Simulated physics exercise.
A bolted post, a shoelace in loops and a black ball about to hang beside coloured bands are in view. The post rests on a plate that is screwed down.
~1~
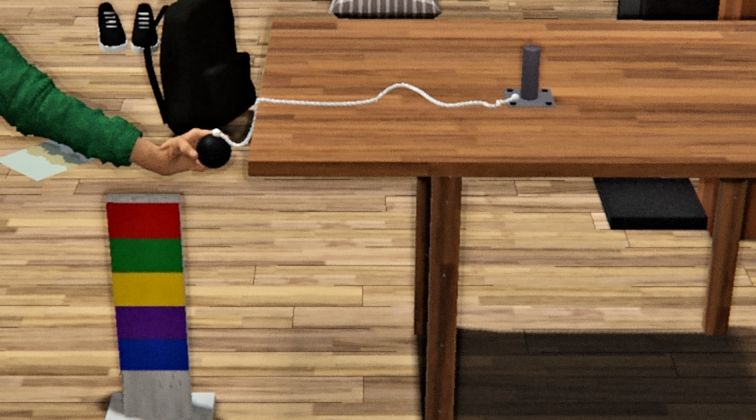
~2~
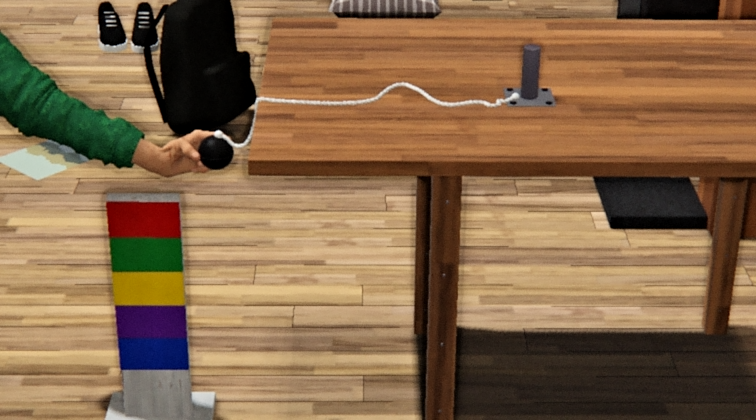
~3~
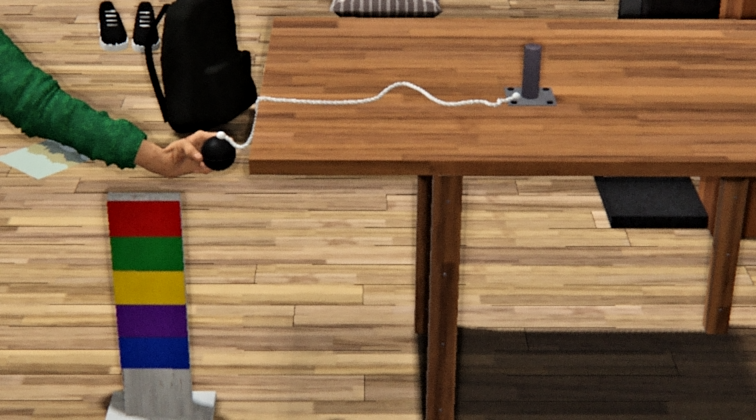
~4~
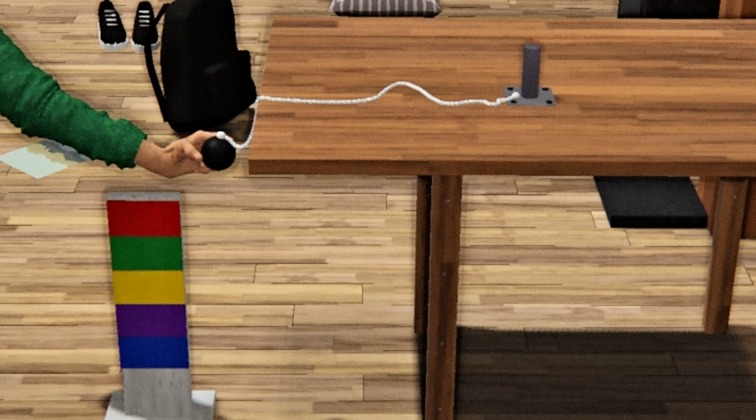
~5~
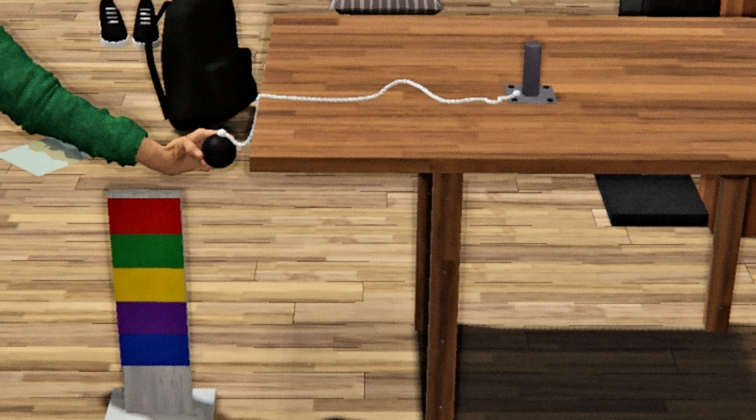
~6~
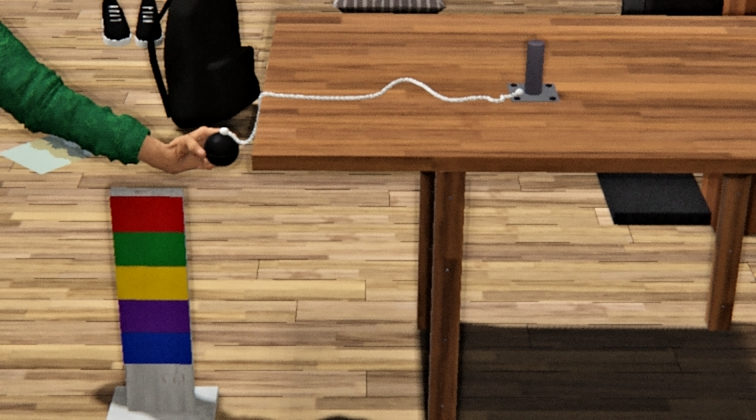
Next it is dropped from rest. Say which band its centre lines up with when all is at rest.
It lines up with green.
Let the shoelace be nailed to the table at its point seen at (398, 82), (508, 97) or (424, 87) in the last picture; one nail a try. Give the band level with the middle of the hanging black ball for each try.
Going through the tries in order, you get red, green and red.
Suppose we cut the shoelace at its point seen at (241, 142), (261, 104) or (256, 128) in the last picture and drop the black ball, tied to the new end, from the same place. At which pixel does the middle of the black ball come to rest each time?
Going through them in turn gives (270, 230), (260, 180) and finally (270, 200).
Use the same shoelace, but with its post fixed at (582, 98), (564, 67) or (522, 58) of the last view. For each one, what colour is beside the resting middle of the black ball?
Answer, in order: Red, red, green.
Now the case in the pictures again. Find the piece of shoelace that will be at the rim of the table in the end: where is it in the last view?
At (332, 99), roughly.
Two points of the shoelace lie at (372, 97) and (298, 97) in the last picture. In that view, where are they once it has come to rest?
First near (299, 93), second near (261, 132).
A little later, ball near (304, 236); level with green.
Next, ball near (254, 251); level with green.
When it is over, ball near (257, 256); level with green. Its middle rests at the green band.
